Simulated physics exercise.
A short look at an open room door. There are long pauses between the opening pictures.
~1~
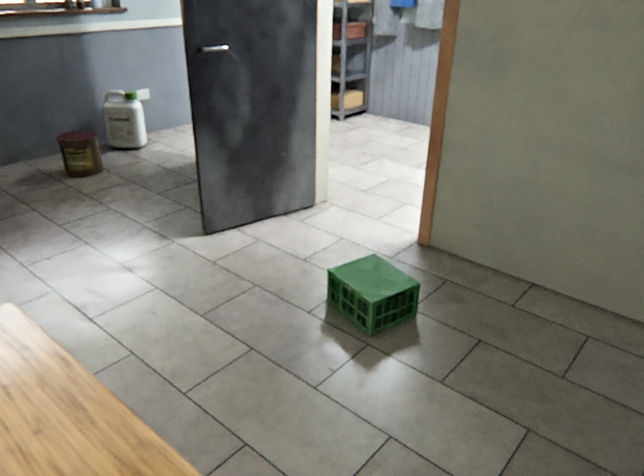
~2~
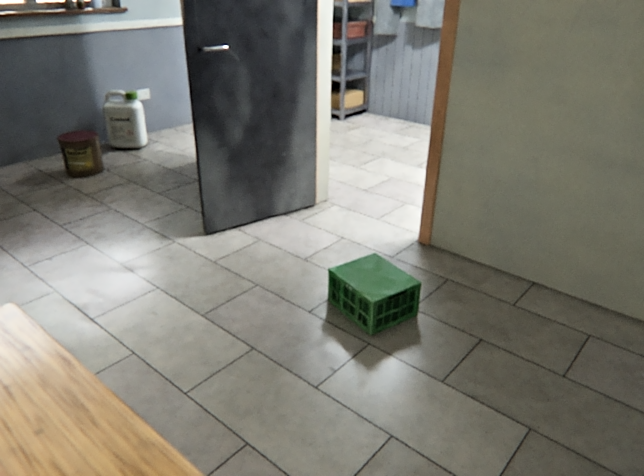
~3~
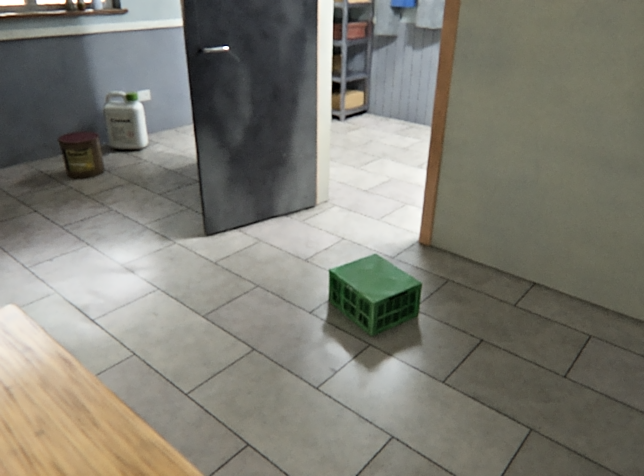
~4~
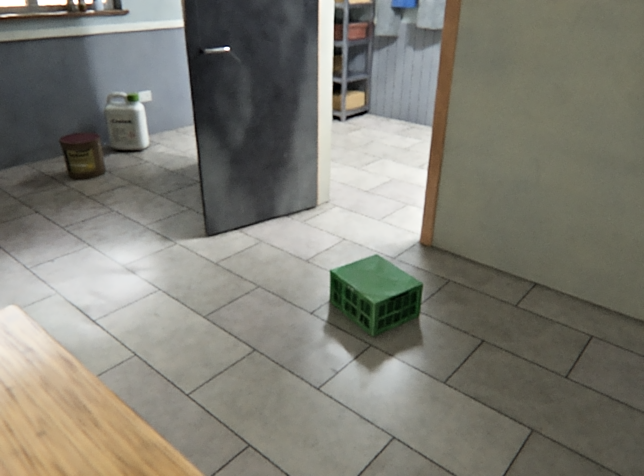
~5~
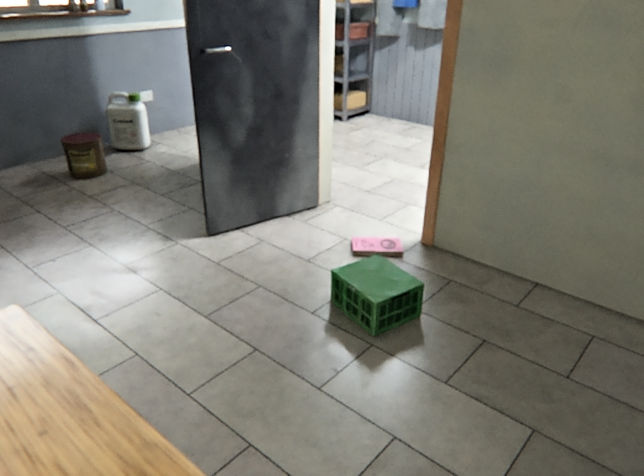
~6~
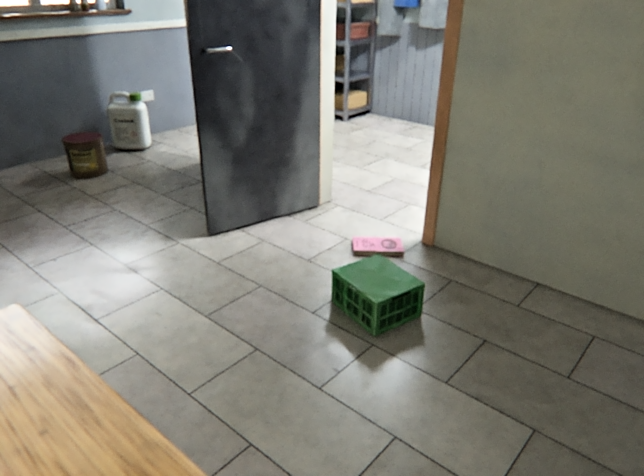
A room with grey floor tiles is seen from slightly above, past the corner of a wooden table at lower left. A dark door stands wide open near the centre, with a green crate on the floor in front, a white jug and a reddish-brown tub at left, and shelves beyond. Nothing visibly moves at first, then a pink book is suddenly there behind the crate and lies still.
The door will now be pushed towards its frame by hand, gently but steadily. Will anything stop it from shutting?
Outcome: The door is blocked.
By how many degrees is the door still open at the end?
About 20°.
Then, 0.70 s later than the last frame, door 77° open.
Then, 1.10 s later than the last frame, door 45° open.
Then, 1.40 s later than the last frame, door 21° open; pink book moved a little near (400, 240).
When it is over, door 21° open; moved from the start, pink book; green crate as before. End places, in pixels of the last picture, pink book near (400, 240).
